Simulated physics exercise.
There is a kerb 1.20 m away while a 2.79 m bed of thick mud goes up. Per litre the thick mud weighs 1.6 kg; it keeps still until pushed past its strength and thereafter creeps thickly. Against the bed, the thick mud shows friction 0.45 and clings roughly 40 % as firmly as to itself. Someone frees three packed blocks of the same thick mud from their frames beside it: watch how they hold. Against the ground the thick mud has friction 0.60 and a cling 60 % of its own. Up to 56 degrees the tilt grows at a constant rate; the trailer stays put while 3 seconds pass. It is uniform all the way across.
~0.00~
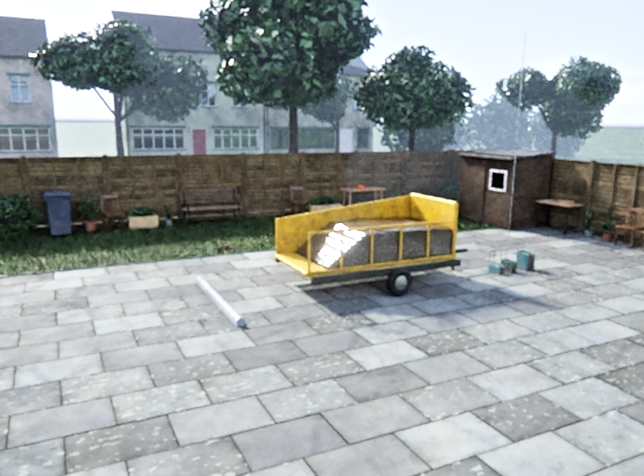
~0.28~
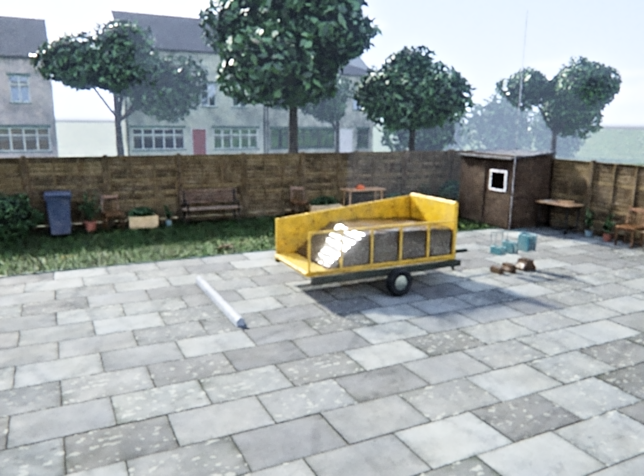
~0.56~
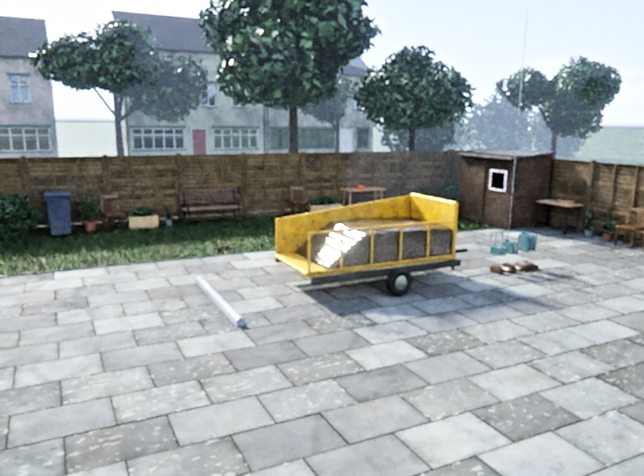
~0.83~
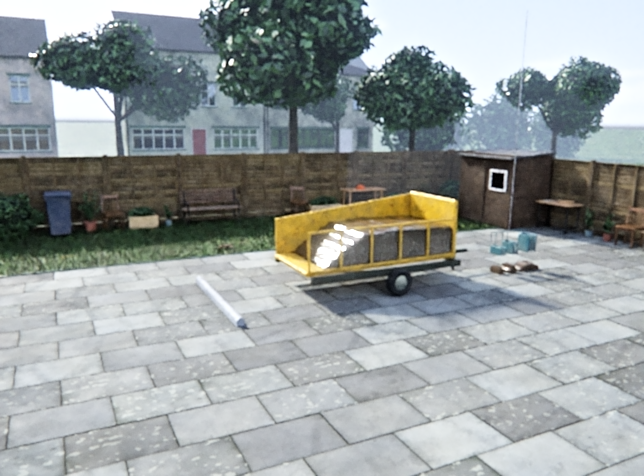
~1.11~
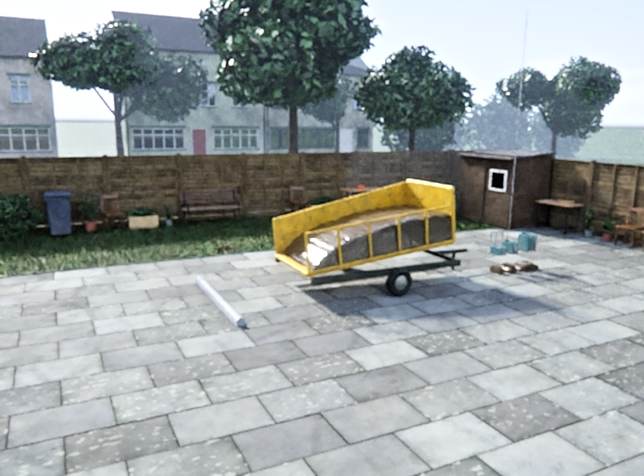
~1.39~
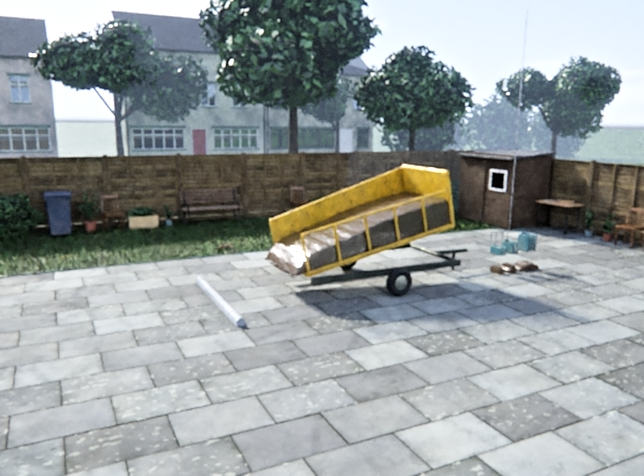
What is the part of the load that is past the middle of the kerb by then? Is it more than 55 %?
Yes.
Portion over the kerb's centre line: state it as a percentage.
I'd put it near 70 %.
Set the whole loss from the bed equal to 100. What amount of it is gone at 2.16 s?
I'd put it near 40 per cent.
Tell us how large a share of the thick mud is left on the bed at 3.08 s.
Near 6 %.
After 2.16 s, the tilt is 28 degrees, 61 % is on the bed and 4 % past the kerb's middle.
After 3.08 s, the tilt is 48 degrees, 6 % is on the bed and 49 % past the kerb's middle.
After 3.99 s, the tilt is 56 degrees, none is on the bed and 70 % past the kerb's middle.
After 4.90 s, the tilt is 56 degrees, none is on the bed and 70 % past the kerb's middle.
After 6.60 s, the tilt is 56 degrees, none is on the bed and 70 % past the kerb's middle.
